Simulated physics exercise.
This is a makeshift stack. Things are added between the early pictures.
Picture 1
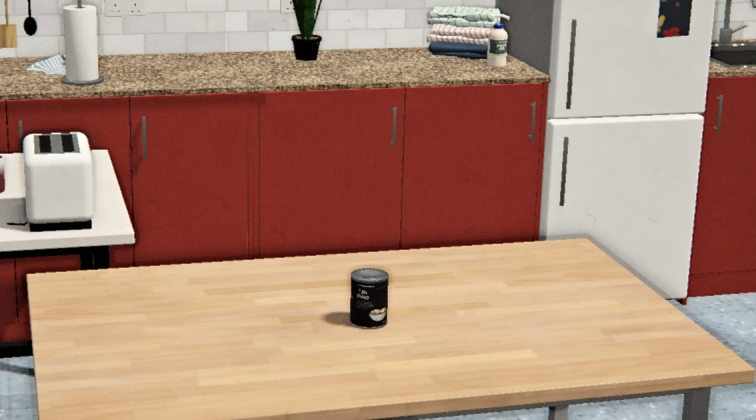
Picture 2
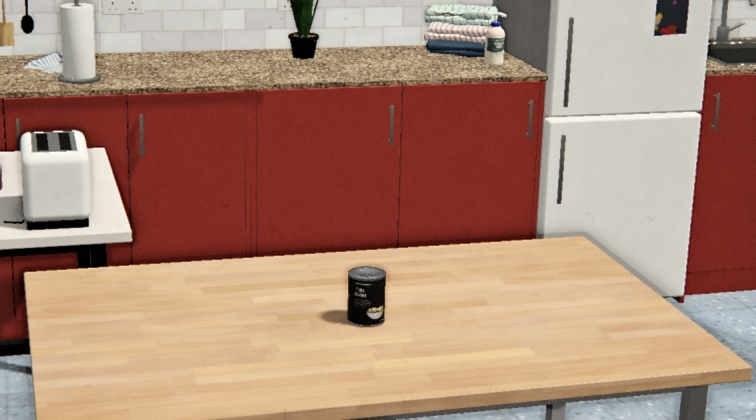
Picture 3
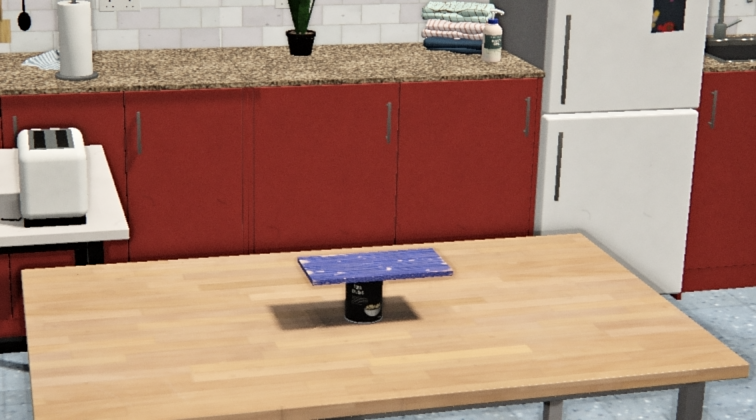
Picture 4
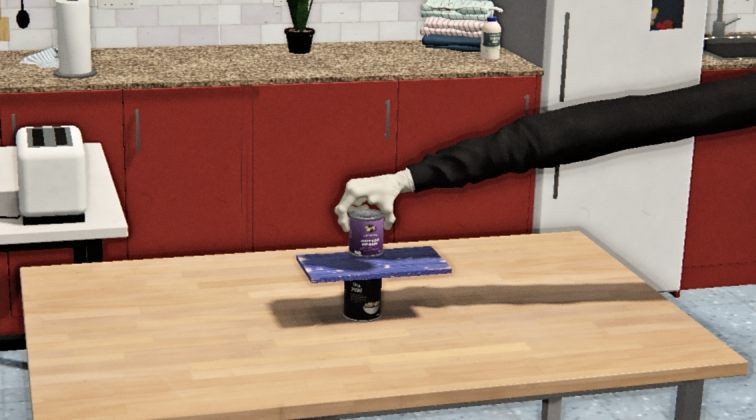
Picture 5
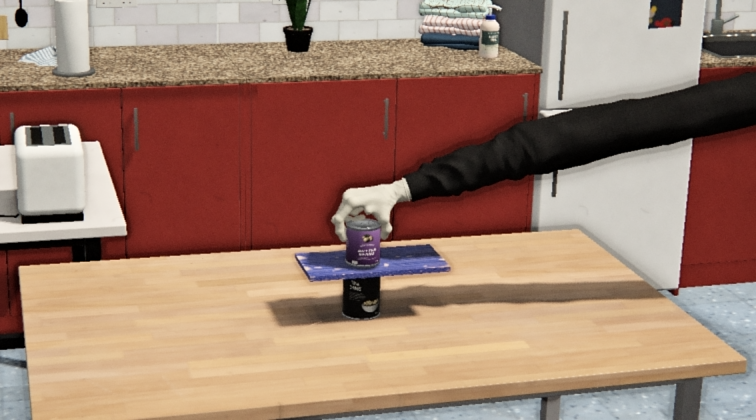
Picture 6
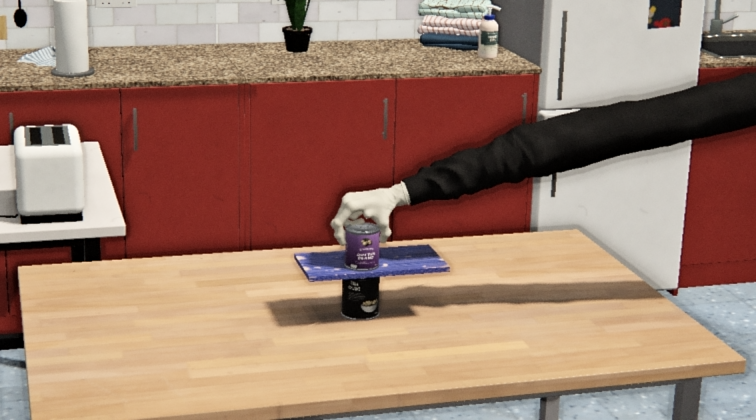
The clip opens on a black tin standing alone on a wooden table in a kitchen with red cabinets. A blue board then appears lying across the top of the tin. Next, a pale hand on a dark-sleeved arm reaches in from the right and lowers a purple tin onto the board.
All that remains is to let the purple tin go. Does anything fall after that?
In the end the stack keeps its balance.
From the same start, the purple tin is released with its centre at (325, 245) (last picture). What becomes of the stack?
Then it holds.
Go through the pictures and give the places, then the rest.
In the first frame, the last thing is not in view yet; black tin (369, 298).
In the second frame, the last thing is not in view yet; black tin (367, 296).
In the third frame, the last thing is not in view yet; black tin (364, 294).
The fourth frame shows still above its spot; purple tin (366, 233); black tin (363, 291).
The fifth frame shows still above its spot; purple tin (363, 243); black tin (361, 290).
The sixth frame shows in place under the hand; purple tin (362, 247); black tin (361, 290).
Then, 0.50 s past the last view, nothing moves.
Then, 1.30 s past the last view, purple tin resting near (362, 247).
Finally, all 3 still in place. Final places as the last picture's camera would see them, purple tin near (362, 247). The stack holds.
